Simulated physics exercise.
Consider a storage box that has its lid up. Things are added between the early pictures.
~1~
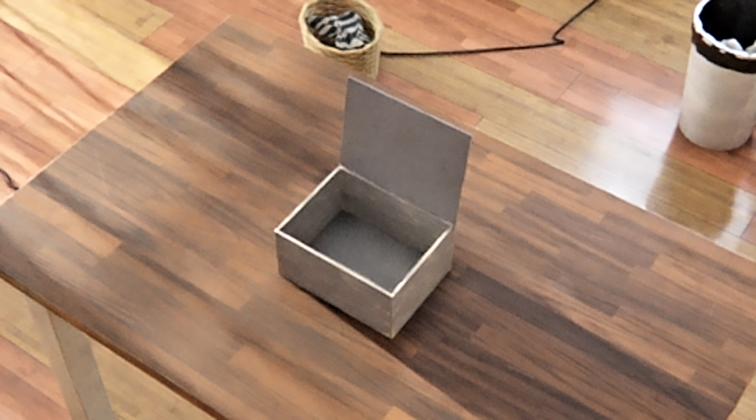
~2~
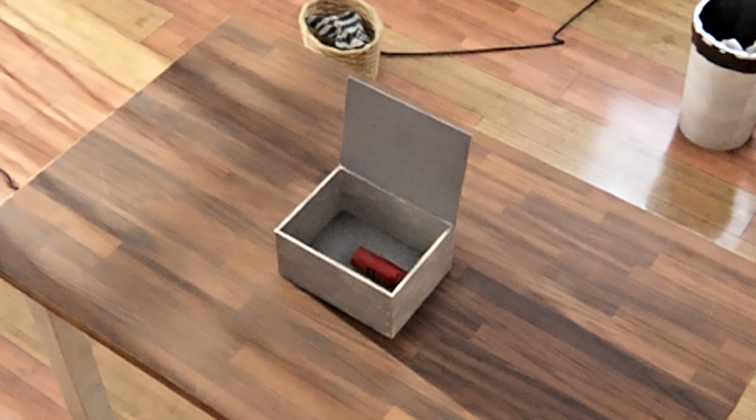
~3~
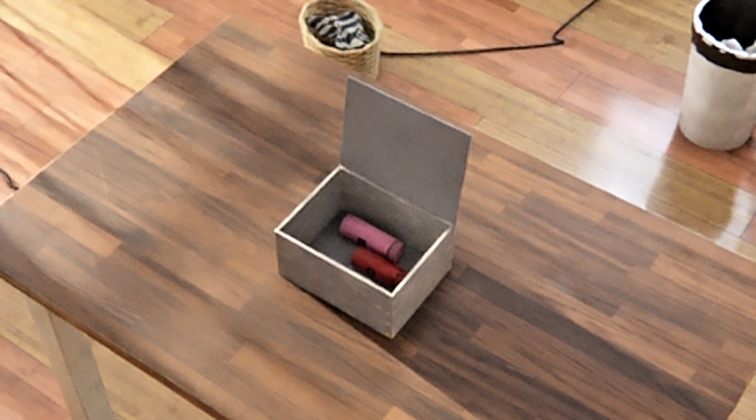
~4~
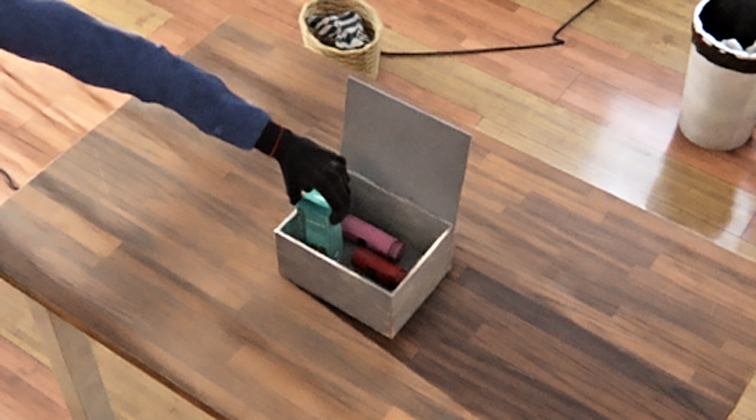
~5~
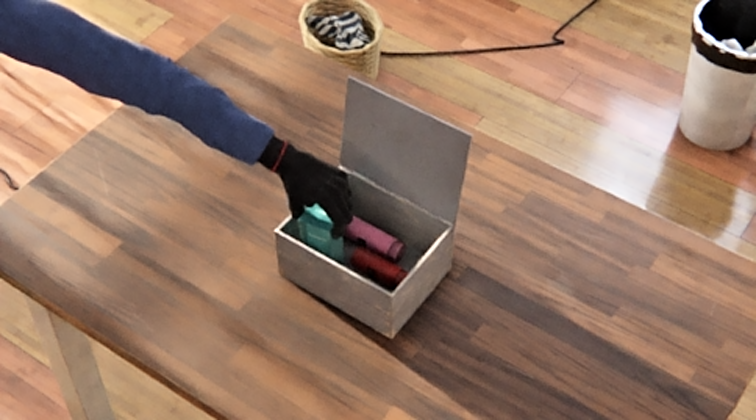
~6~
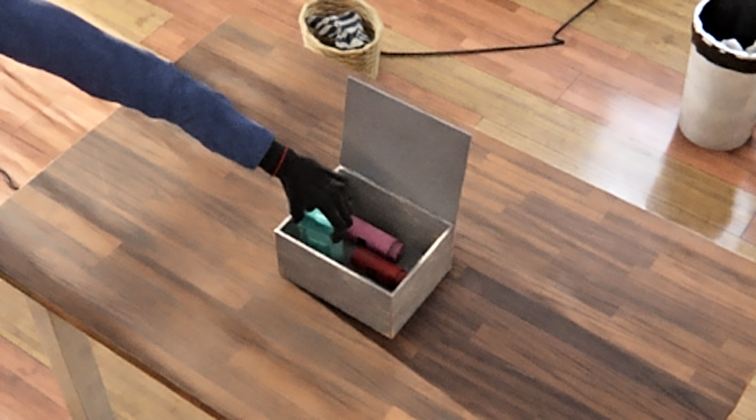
In an open box holding red and pink cylinders, a gloved hand lowers a turquoise carton.
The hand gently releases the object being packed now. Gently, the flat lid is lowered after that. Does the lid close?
The lid stops partway.
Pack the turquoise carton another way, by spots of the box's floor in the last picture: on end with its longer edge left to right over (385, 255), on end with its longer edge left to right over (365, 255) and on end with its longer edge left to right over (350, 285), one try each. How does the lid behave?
Case one, the lid lies closed; case two, it lies closed; case three, it is kept from closing.
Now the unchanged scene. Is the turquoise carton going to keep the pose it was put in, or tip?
In the end, the turquoise carton keeps its orientation.
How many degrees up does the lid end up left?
Some 14°.
Then, 1.20 s on from there, lid 81° above the rim.
Then, 1.80 s on from there, lid 43° above the rim.
Then, 3.20 s on from there, lid 15° above the rim.
In the end, lid 15° above the rim; all 3 unmoved. At the end, from the last picture's camera, turquoise carton near (322, 247).
